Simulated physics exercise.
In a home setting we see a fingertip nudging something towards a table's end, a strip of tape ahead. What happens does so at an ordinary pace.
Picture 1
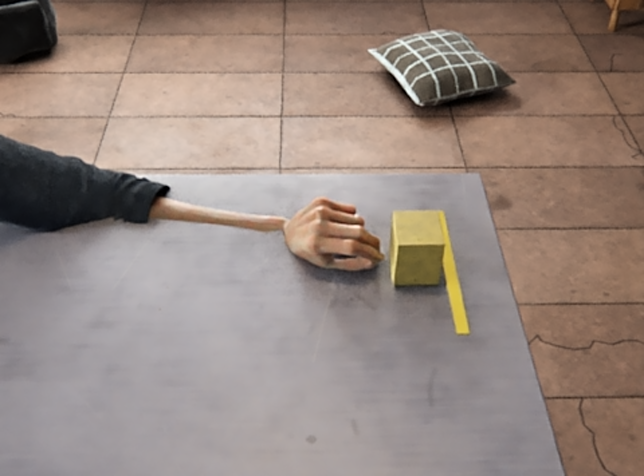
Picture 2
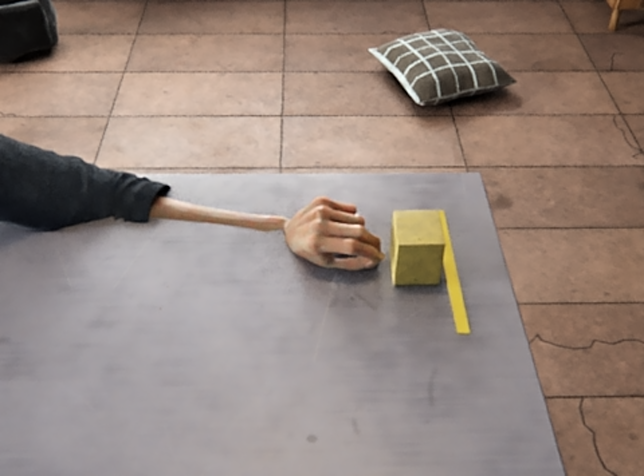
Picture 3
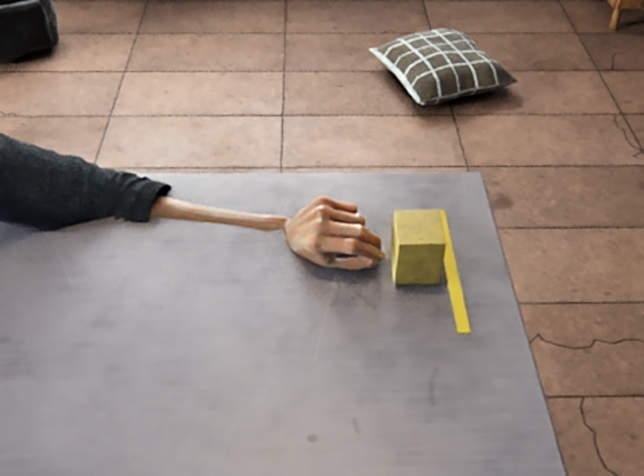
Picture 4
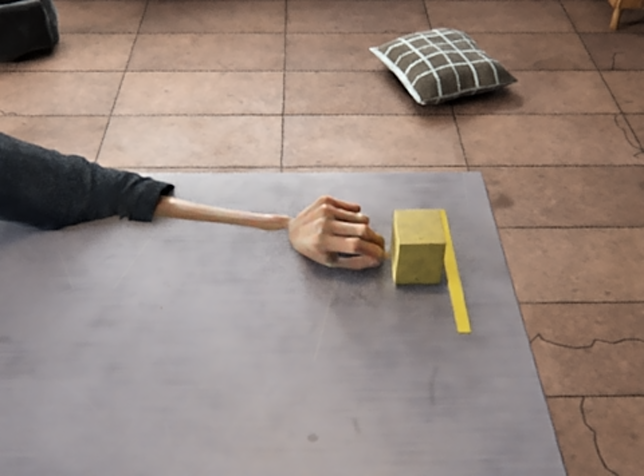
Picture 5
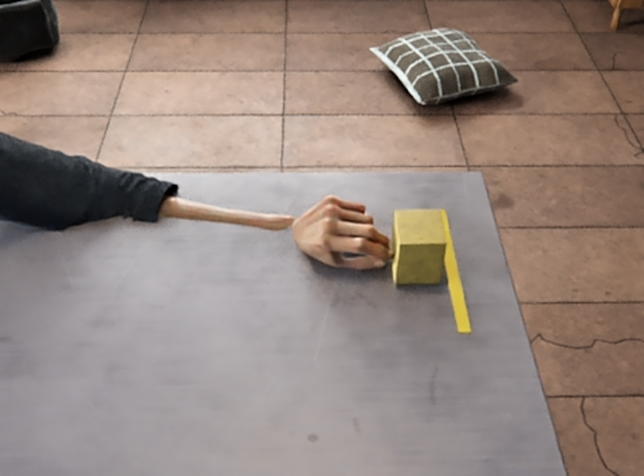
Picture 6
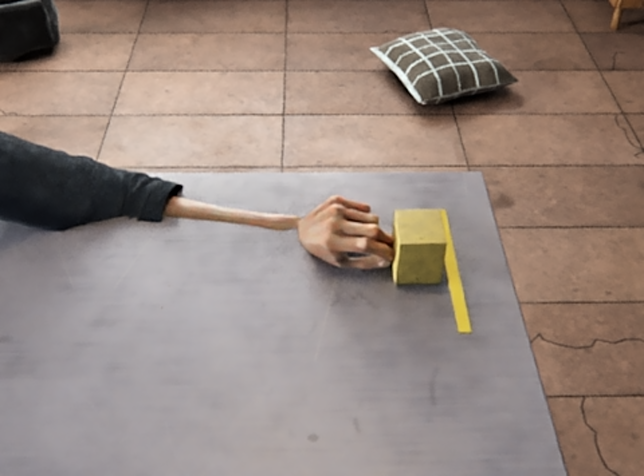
A bare hand in a dark sleeve reaches in from the left over a grey tabletop, seen from above at an angle in a home with reddish-brown floor tiles. A yellow block sits just right of the fingers, beside a yellow tape strip, with a grey checked cushion on the floor beyond. The hand slides slightly right, closing the small gap to the block, which barely shifts, while the camera stays still.
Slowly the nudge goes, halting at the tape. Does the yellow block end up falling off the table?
No, it stays on the table.
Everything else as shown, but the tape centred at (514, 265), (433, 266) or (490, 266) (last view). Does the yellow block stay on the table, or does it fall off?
In that order, it overshoots; pulls up in time; overshoots.
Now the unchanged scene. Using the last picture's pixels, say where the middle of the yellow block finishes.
When everything stops, it's near (484, 246).
Then, 0.34 s past the last view, yellow block travelled a little near (442, 247).
Then, 0.58 s past the last view, yellow block travelled about its own width near (461, 246).
Finally, the yellow block remains on top, near (484, 246).
